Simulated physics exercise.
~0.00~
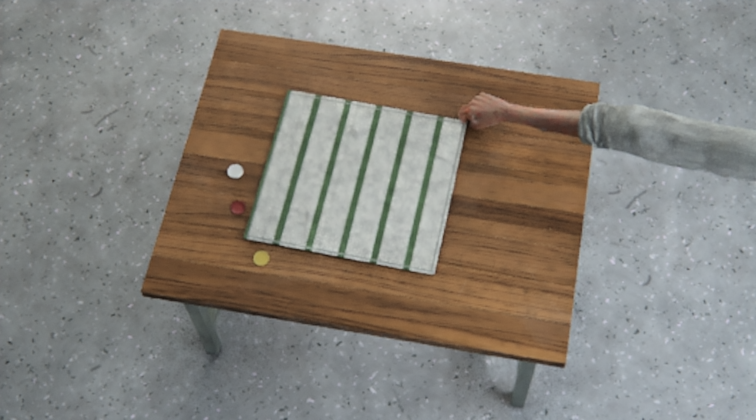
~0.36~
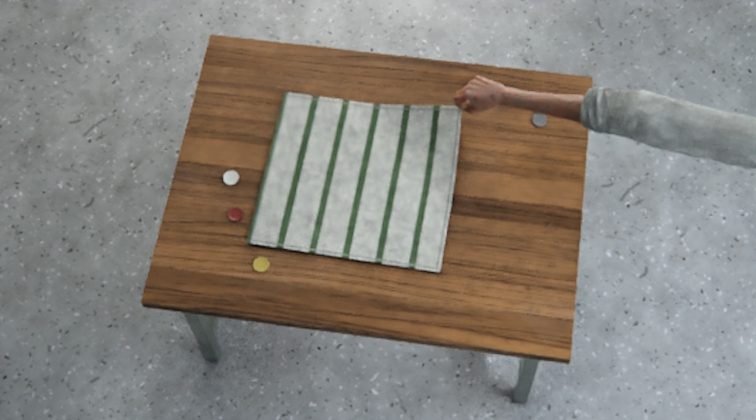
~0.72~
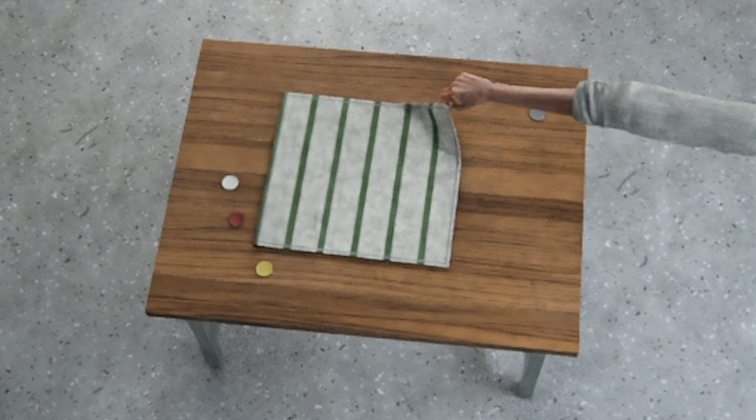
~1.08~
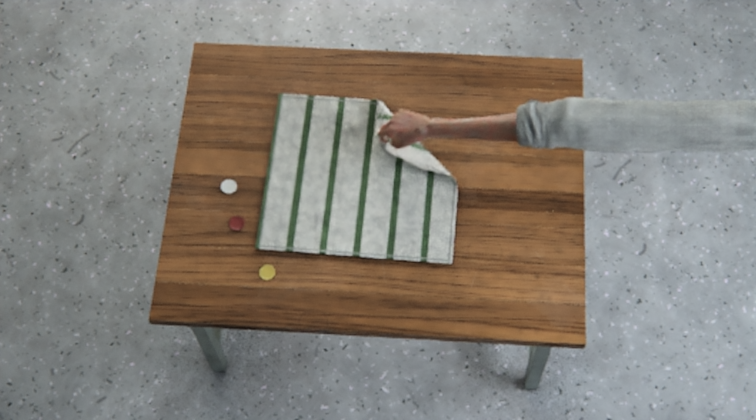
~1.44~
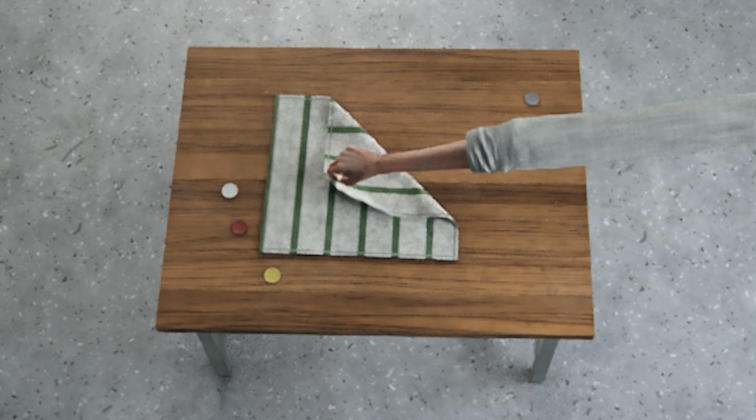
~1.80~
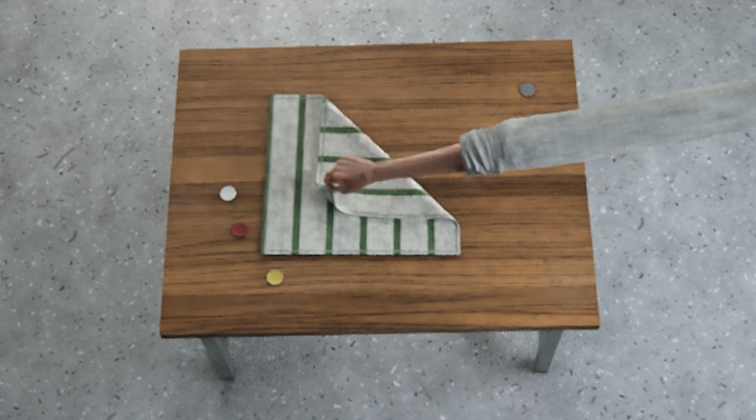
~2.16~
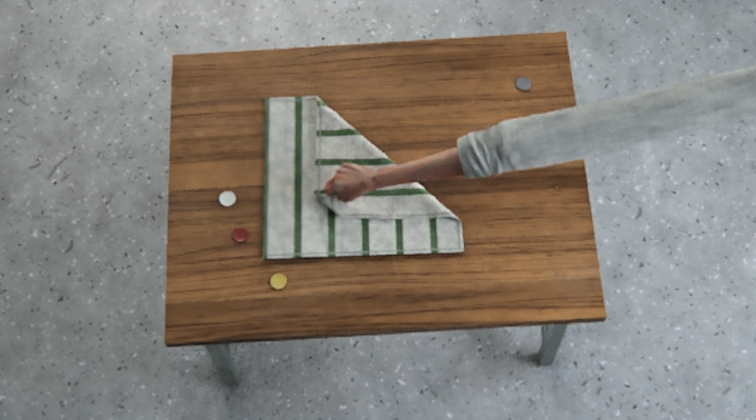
On a wooden side table, a hand pinches the upper right corner of a green-striped white towel and folds it diagonally down and left, ending with the hand still on the folded corner, while white, red, yellow and grey discs lie uncovered around the cloth.
